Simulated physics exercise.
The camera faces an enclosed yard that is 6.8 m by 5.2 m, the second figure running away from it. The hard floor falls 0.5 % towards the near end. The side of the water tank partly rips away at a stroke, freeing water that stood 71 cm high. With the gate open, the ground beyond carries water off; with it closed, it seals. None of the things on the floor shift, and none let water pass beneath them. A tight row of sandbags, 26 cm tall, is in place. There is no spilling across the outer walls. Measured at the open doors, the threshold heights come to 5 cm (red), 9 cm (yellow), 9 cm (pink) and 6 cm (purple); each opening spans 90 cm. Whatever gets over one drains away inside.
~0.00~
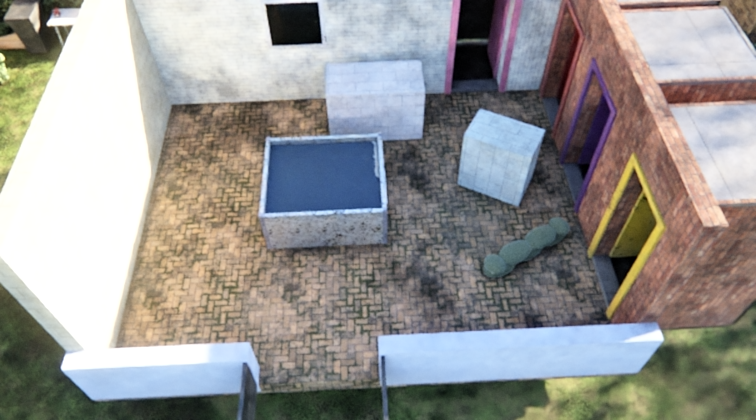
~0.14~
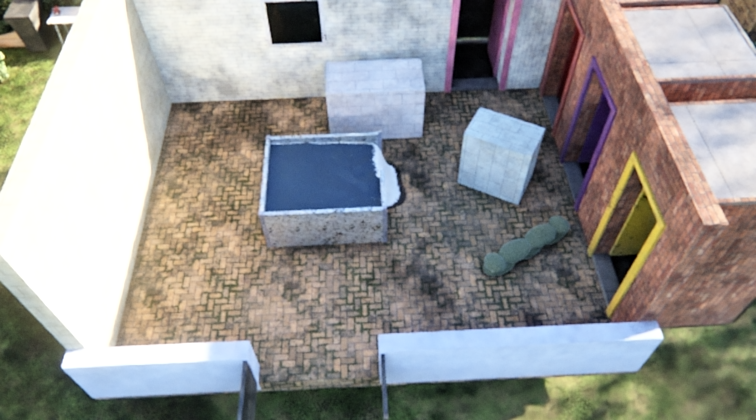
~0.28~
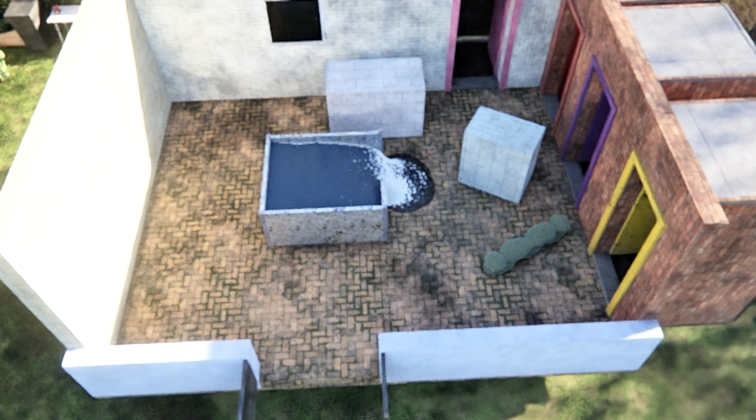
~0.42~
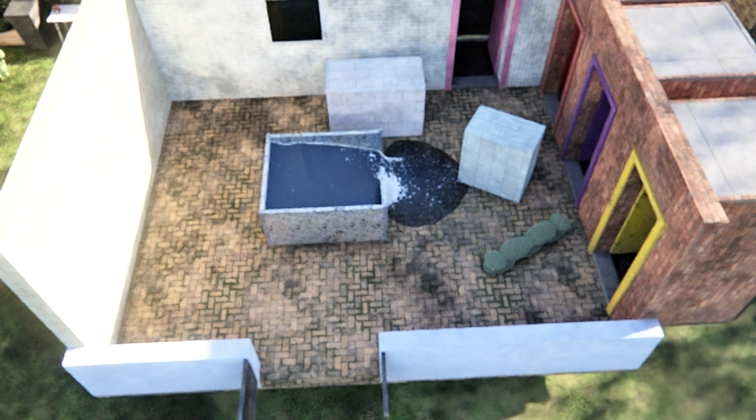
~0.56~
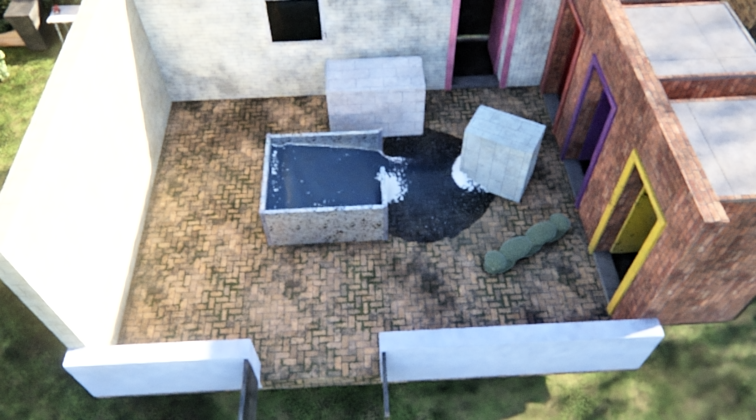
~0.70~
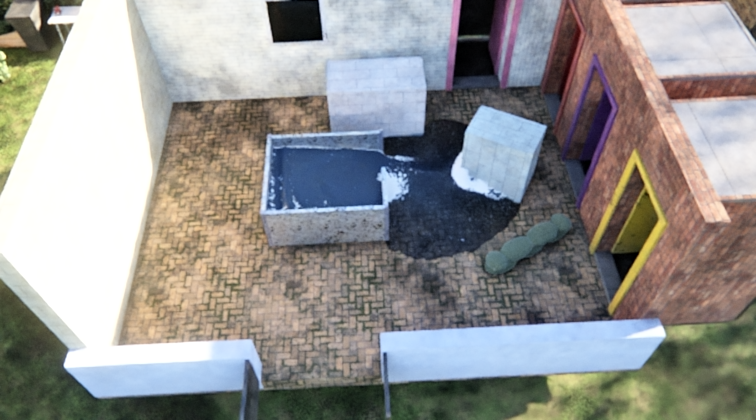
At first, dark water lies still in a rectangular tank in a brick-paved, walled yard. The tank's right side suddenly breaks open and water pours out, foaming white as it spreads rightward over the paving. It then reaches the pale block, froths around its base and widens toward the green bush while the tank's level drops.
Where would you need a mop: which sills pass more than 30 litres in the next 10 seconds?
At the end, the red door will not hold enough water back; the yellow door will hold enough water back; the pink door will not hold enough water back; the purple door will not hold enough water back.
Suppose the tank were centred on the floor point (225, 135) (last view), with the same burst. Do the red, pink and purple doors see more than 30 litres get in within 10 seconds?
Checking the limit: Red is beyond it, pink is within it and purple is within it.
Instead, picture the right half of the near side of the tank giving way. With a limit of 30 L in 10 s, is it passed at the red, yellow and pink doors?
Against that limit: Red under, yellow above, pink not over.
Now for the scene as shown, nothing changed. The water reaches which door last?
I'd say the yellow one.
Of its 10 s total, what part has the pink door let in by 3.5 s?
Roughly 55 percent is in by then.
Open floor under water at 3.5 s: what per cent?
I'd say around 45 % is wet.
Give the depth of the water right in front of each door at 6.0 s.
Readings (cm): Red = 11; yellow = 1; pink = 13; purple = 11.
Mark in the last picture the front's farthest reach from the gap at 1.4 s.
I'd put it near pixel (531, 86) of the last picture.
After 1.4 s water covers 20 % of the floor and is deepest (37 cm) near (459, 170); red door 6 cm at the sill, 0 L in, yellow door not reached, pink door 5 cm at the sill, 0 L in, purple door not reached.
After 2.2 s water covers 30 % of the floor and is deepest (30 cm) near (506, 240); red door 18 cm at the sill, 25 L in, yellow door 1 cm at the sill, 0 L in, pink door 17 cm at the sill, 36 L in, purple door 13 cm at the sill, 6 L in.
After 3.5 s water covers 45 % of the floor and is deepest (22 cm) near (531, 86); red door 14 cm at the sill, 94 L in, yellow door 2 cm at the sill, 0 L in, pink door 18 cm at the sill, 94 L in, purple door 12 cm at the sill, 40 L in.
After 6.0 s water covers 55 % of the floor and is deepest (14 cm) near (455, 90); red door 11 cm at the sill, 157 L in, yellow door 1 cm at the sill, 0 L in, pink door 13 cm at the sill, 166 L in, purple door 11 cm at the sill, 87 L in.
After 10.0 s water covers 85 % of the floor and is deepest (10 cm) near (531, 86); red door 8 cm at the sill, 194 L in, yellow door 2 cm at the sill, 0 L in, pink door 7 cm at the sill, 175 L in, purple door 8 cm at the sill, 111 L in.
